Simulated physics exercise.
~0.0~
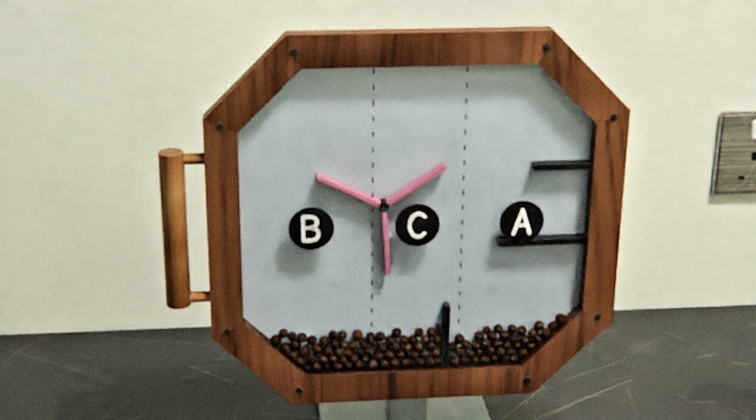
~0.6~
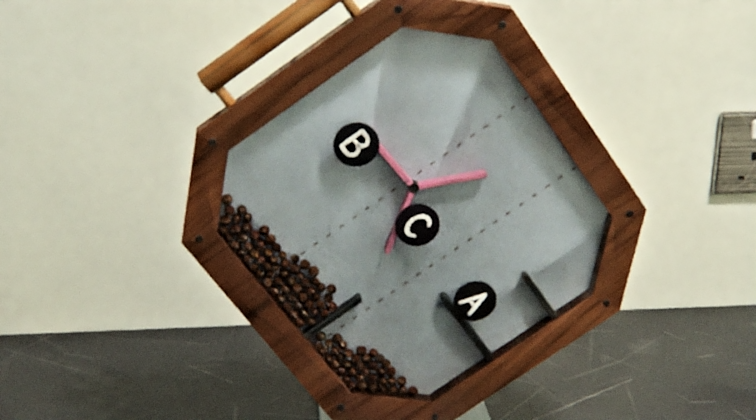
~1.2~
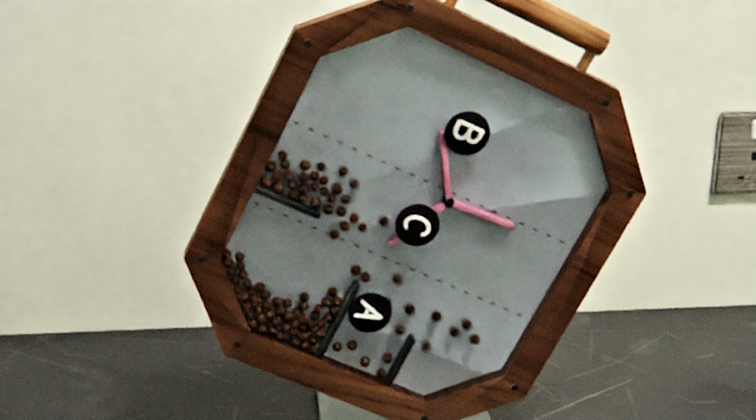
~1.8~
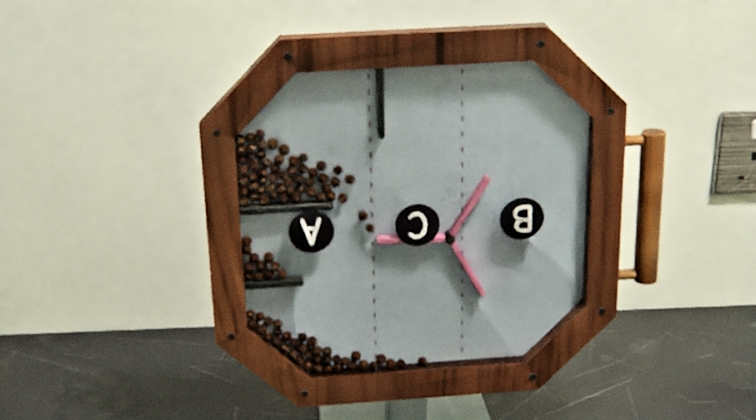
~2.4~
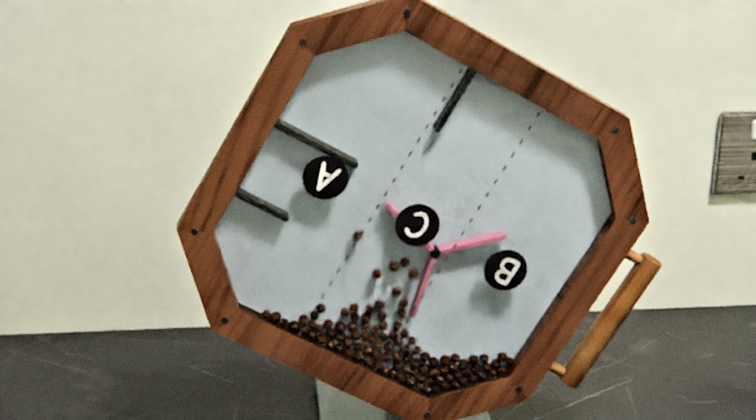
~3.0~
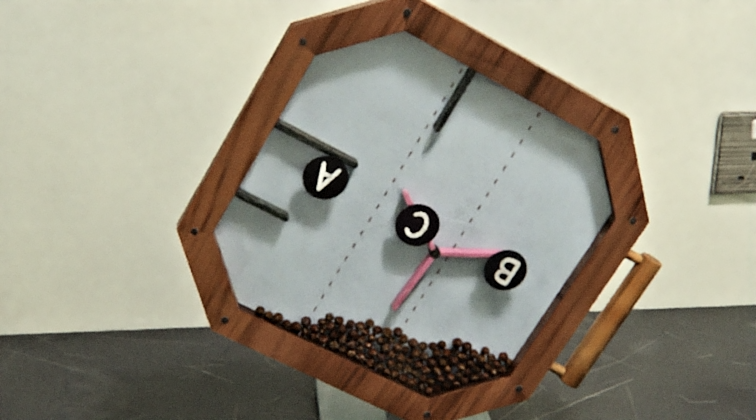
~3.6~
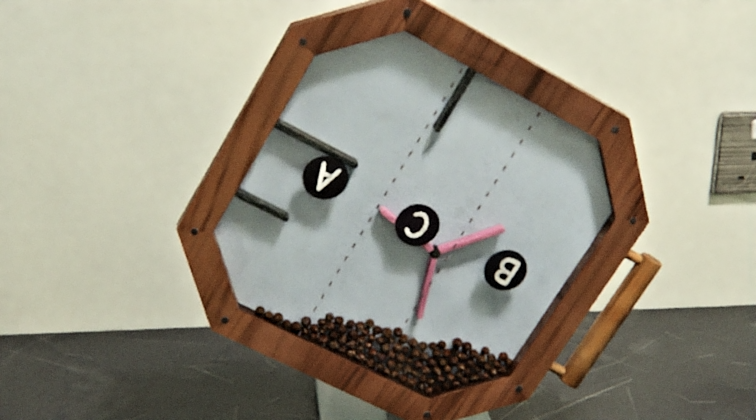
An eight-sided wooden-framed case full of dark brown beads stands upright on a dark surface before a pale wall, seen from the front by a still camera. Inside are a pink three-armed spinner, dark ledges, dashed lines and black discs lettered A, B and C. The case turns clockwise, its handle swinging from the left over the top, and the beads slide left. They pile on the ledges near A, then spill down as the handle reaches the lower right. The beads settle along the bottom, mostly beneath B and C, while the spinner still shifts.
